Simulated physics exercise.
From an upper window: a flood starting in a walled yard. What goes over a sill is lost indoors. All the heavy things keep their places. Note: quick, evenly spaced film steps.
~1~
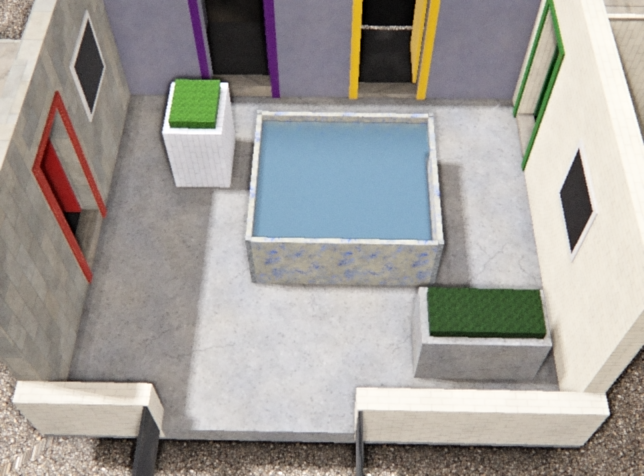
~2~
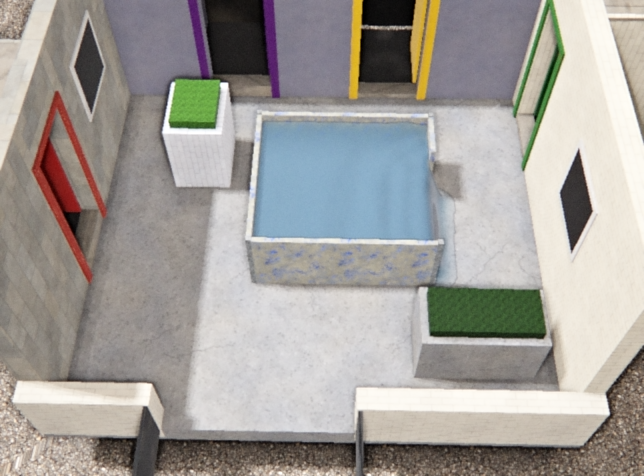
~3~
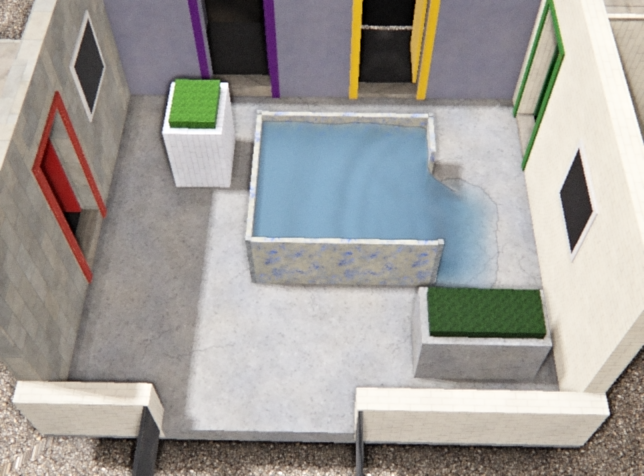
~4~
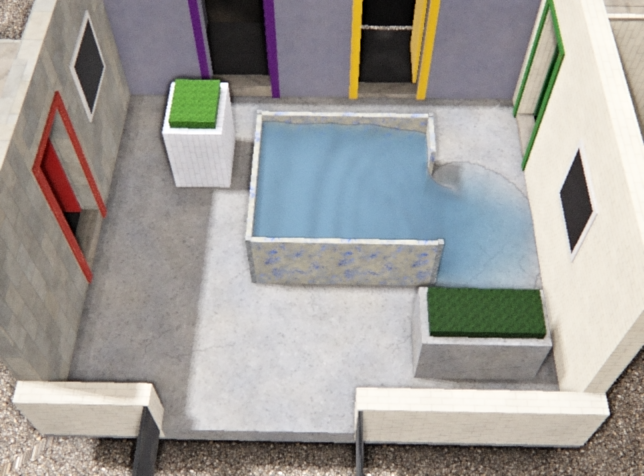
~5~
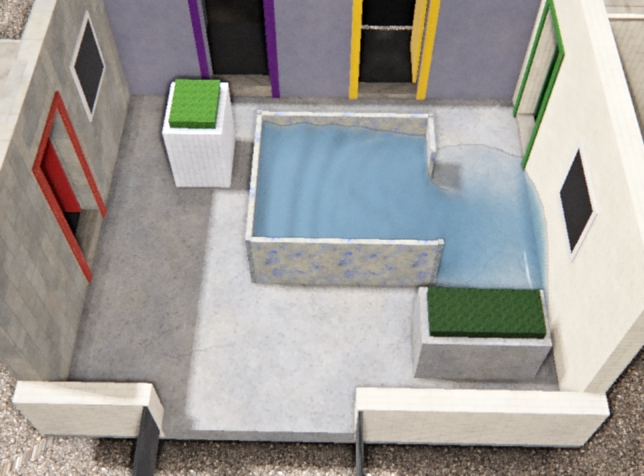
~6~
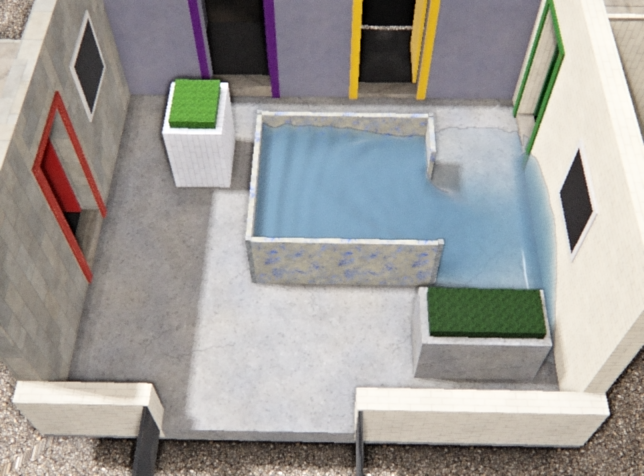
We see a walled yard from above with a tank of still blue water; a gap opens in the tank's right side, and water pours out, spreading across the pale floor to the right-hand wall and along it.
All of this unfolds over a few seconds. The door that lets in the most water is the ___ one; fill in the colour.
Green.
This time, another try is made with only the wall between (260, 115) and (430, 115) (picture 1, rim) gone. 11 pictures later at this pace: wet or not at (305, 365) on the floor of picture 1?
Looks like it'd be unwetted there.
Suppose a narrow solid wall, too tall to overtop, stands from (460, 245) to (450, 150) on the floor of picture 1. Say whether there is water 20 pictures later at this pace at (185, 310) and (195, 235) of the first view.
Taking the two points in order, the first is swamped and the second is spared.
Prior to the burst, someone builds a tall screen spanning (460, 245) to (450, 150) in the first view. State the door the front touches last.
That's the door marked red.
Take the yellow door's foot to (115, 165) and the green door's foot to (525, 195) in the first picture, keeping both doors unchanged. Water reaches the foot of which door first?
The answer is the door marked green.
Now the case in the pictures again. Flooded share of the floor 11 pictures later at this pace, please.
Roughly 45 per cent.
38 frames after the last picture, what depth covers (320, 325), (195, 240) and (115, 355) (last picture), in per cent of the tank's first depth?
Estimated readings in sequence: 6, 8, 18 percent.
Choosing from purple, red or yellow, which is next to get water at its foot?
The one in yellow, for sure.
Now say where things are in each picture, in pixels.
The first picture shows still water in the open tank at (345, 178).
In the second picture, the front is at (439, 193), out from the gap at (429, 222).
In the third picture, water pours out at (428, 225) and has run to (483, 197).
In the fourth picture, the front is at (528, 205), out from the gap at (428, 227).
In the fifth picture, water pours out at (428, 227) and has run to (522, 164).
In the sixth picture, water pours out at (428, 227) and has run to (517, 135).
A moment on, water covers 25 % of the floor; yellow door not reached, purple door not reached, green door a trickle in, red door not reached.
Next, water covers 45 % of the floor; yellow door wet at the sill, nothing in, purple door not reached, green door some in, red door not reached.
Then, water covers 85 % of the floor; yellow door some in, purple door wet at the sill, nothing in, green door some in, red door wet at the sill, nothing in.
Later, water covers 95 % of the floor; yellow door some in, purple door wet at the sill, nothing in, green door a lot in, red door wet at the sill, nothing in.
In the end, water covers 95 % of the floor; yellow door some in, purple door wet at the sill, nothing in, green door a lot in, red door a trickle in; the green door has let in the most.
